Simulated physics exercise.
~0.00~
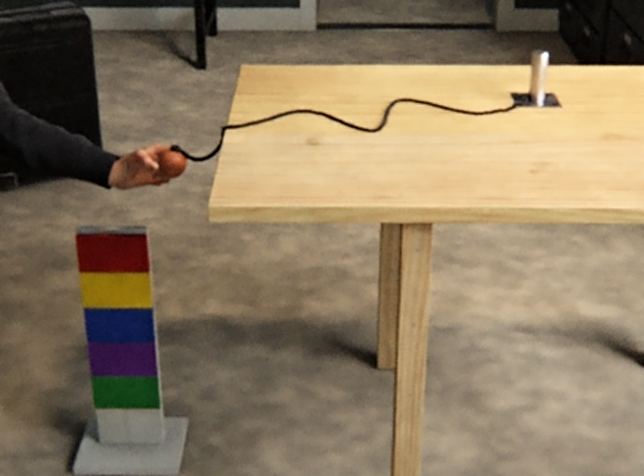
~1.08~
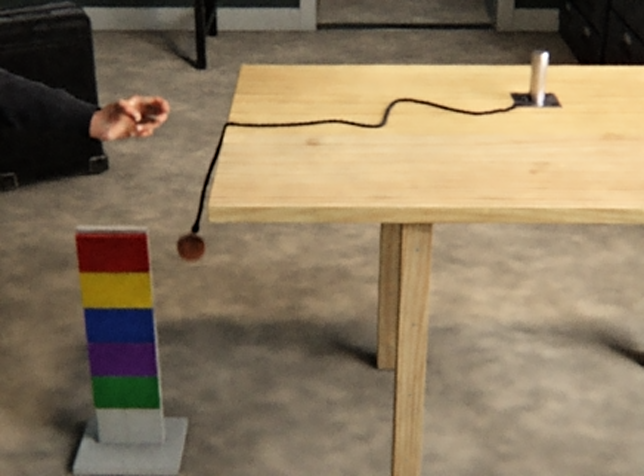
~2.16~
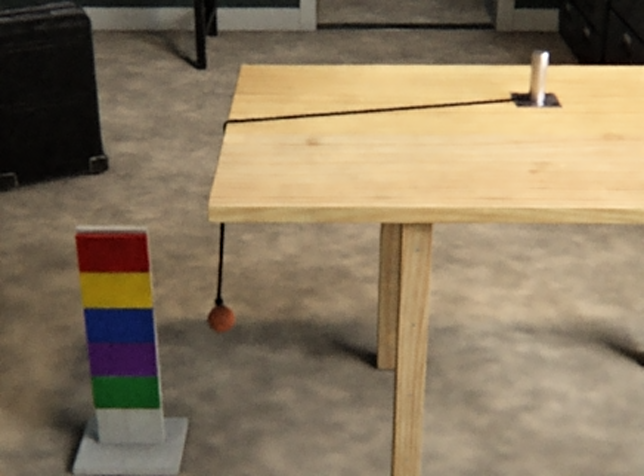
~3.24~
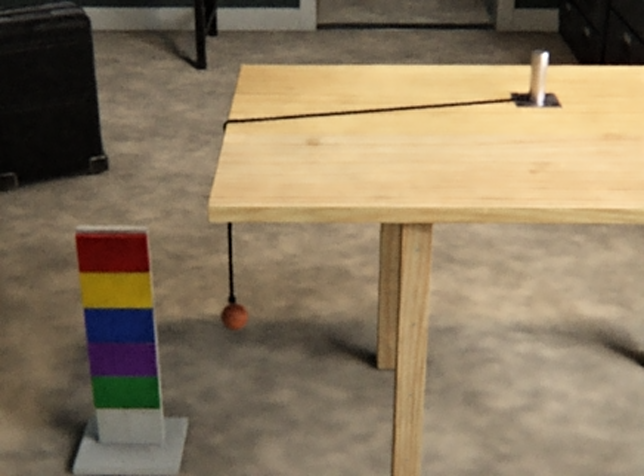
To begin with, a hand at the left holds an orange ball just beyond the edge of a wooden desk, with a slack dark cord winding across the top to a small post on a plate. The hand opens and draws back, and the ball drops beside a stand of coloured bands. As it falls, the cord slides over the edge and pulls straight across the desk. The ball then hangs below the edge and shifts slightly to the right. It ends hanging level with the blue band, the hand gone from view.
